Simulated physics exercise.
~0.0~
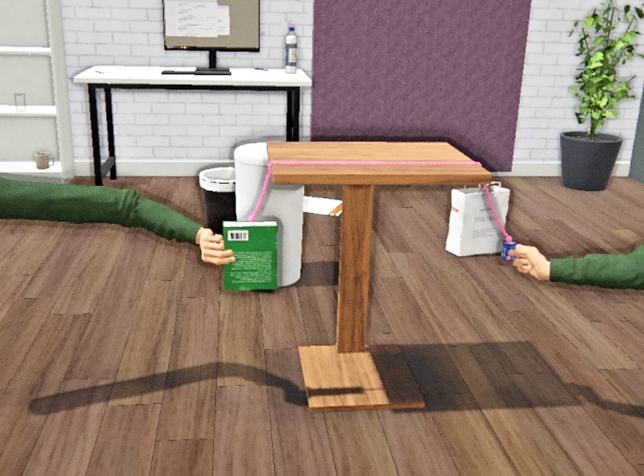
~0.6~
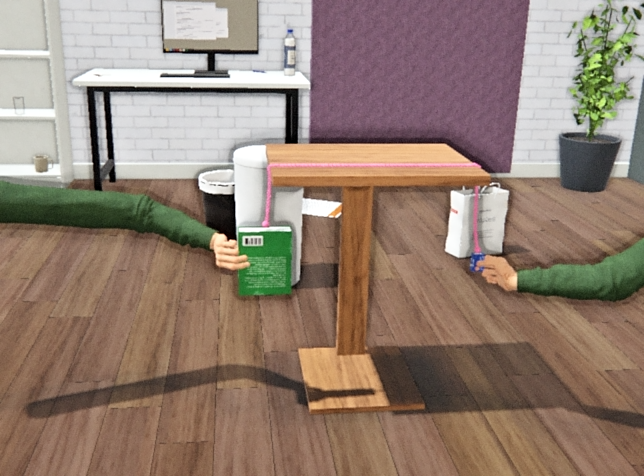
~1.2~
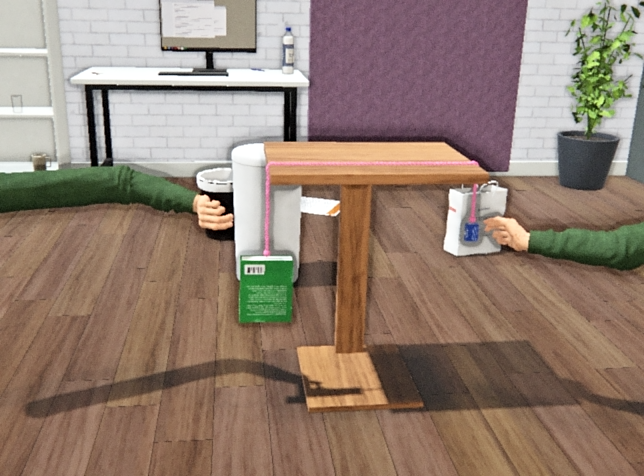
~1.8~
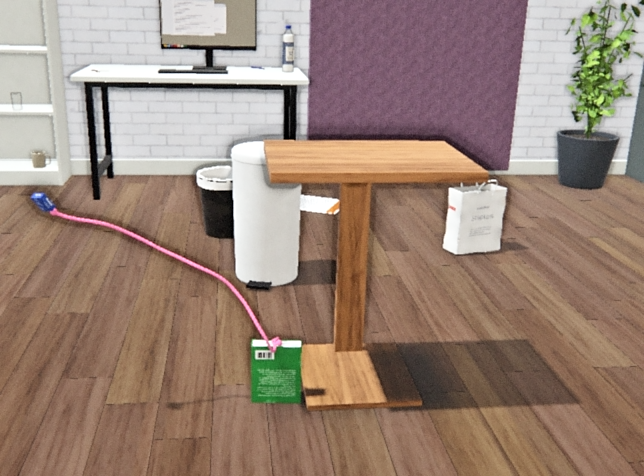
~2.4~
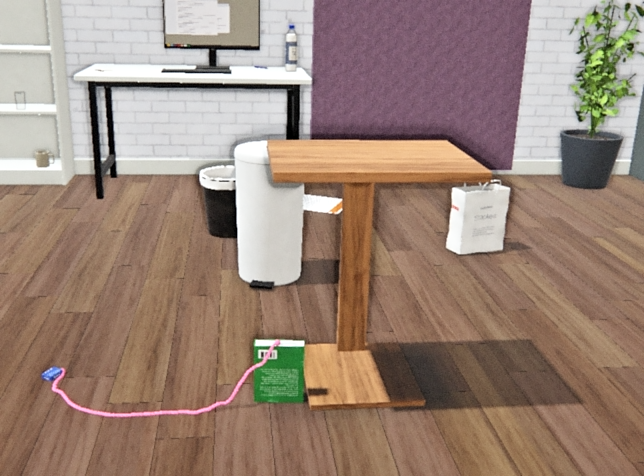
In a room with a wooden floor, a desk with a monitor and a potted plant, a pink cord lies across the top of a wooden side table. Two green-sleeved hands hold its ends, a green book on the left and a small blue matchbox on the right. The hands bring both objects in closer beneath the table's edges, then let go and draw back. The book sinks, and the matchbox rises on the right. The cord leaves the tabletop leftwards, with the book landing by the table's base and the matchbox flung out far left. Finally, both rest on the floor, joined by the curving cord.
